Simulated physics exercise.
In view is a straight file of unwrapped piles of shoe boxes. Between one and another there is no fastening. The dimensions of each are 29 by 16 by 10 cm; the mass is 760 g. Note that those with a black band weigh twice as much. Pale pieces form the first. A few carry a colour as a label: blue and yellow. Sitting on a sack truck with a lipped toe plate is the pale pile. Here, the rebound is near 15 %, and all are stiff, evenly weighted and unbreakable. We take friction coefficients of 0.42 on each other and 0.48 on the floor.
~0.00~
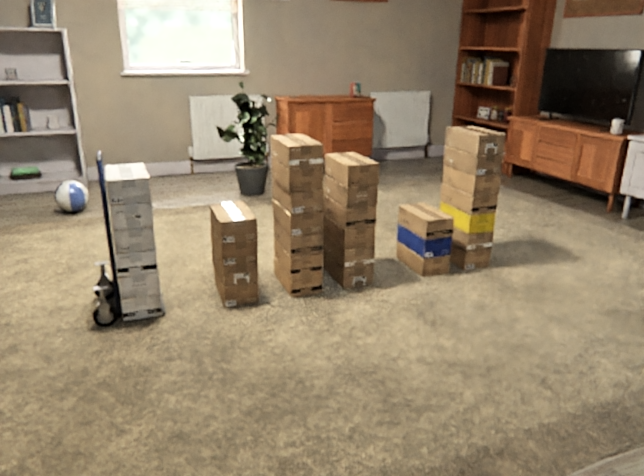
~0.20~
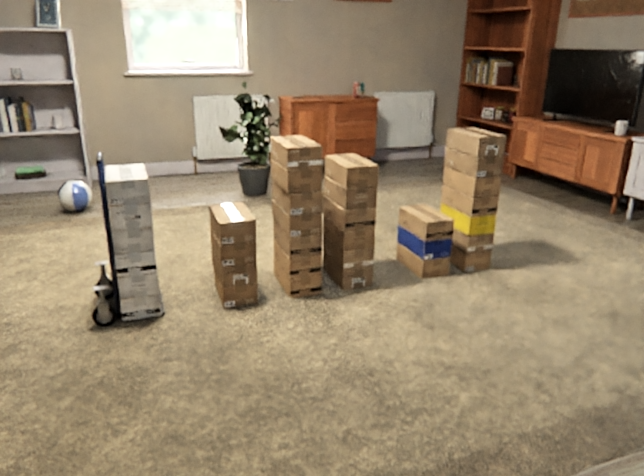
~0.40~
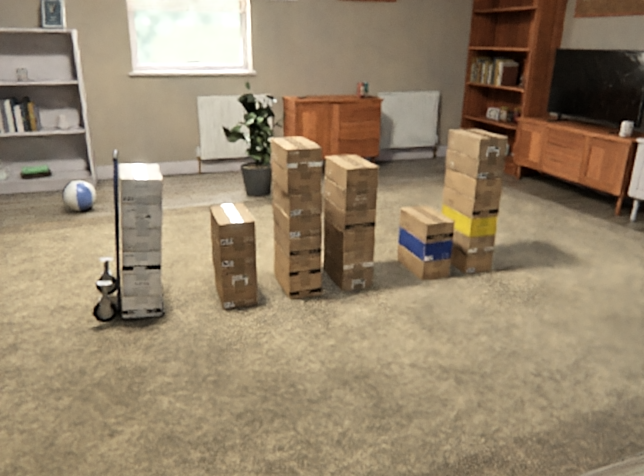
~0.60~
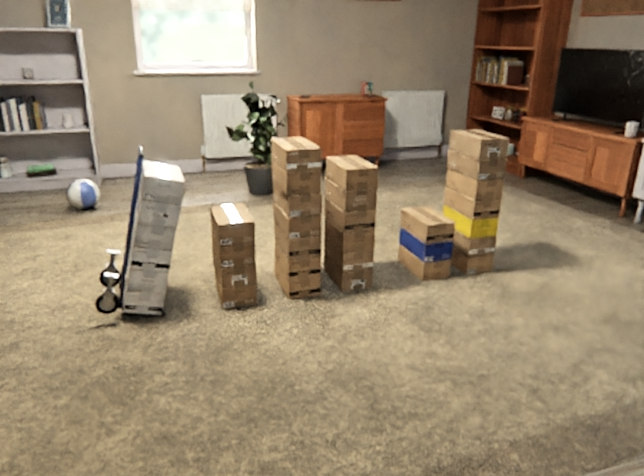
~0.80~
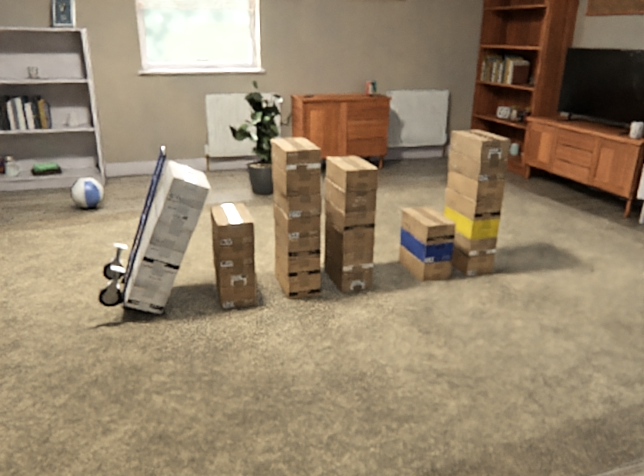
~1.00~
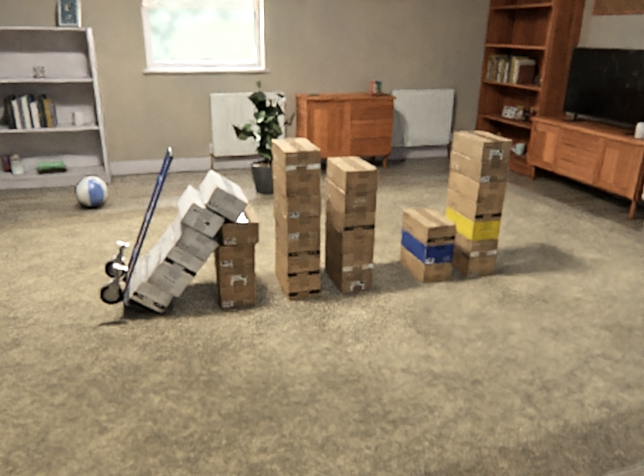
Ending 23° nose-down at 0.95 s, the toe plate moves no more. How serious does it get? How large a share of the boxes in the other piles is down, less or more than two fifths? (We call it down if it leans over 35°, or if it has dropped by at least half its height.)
You'll see not even two fifths go down.
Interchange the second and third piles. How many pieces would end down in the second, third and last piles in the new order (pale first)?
Down per pile: Second 6, third 1, last 0.
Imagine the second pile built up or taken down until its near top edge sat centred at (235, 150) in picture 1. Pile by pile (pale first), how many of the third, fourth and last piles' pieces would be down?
Third 7, fourth 6, last 0.
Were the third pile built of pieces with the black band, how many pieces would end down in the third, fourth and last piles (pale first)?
In that case the third pile has 0 down, the fourth 0, the last 0.
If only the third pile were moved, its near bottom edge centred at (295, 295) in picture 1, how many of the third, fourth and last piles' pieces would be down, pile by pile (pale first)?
Third 0, fourth 0, last 0 down.
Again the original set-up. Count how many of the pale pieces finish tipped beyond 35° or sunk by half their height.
Count: 6.
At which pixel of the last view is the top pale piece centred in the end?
Around (264, 201).
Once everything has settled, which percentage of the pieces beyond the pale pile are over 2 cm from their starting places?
The share is 15 per cent.
By 1.08 s, 4 of the pale pile down; none of the 27 other boxes down, 4 disturbed.
By 1.20 s, 6 of the pale pile down; none of the 27 other boxes down, 4 disturbed.
By 1.34 s, 6 of the pale pile down; none of the 27 other boxes down, 5 disturbed.
When it is over (2.1 s), 6 of the pale pile down; none of the 27 other boxes down, 8 disturbed; yellow box unmoved; blue box unmoved. That is 0 per cent. In pixels of the last frame, middles, yellow box near (472, 222), blue box near (426, 244).
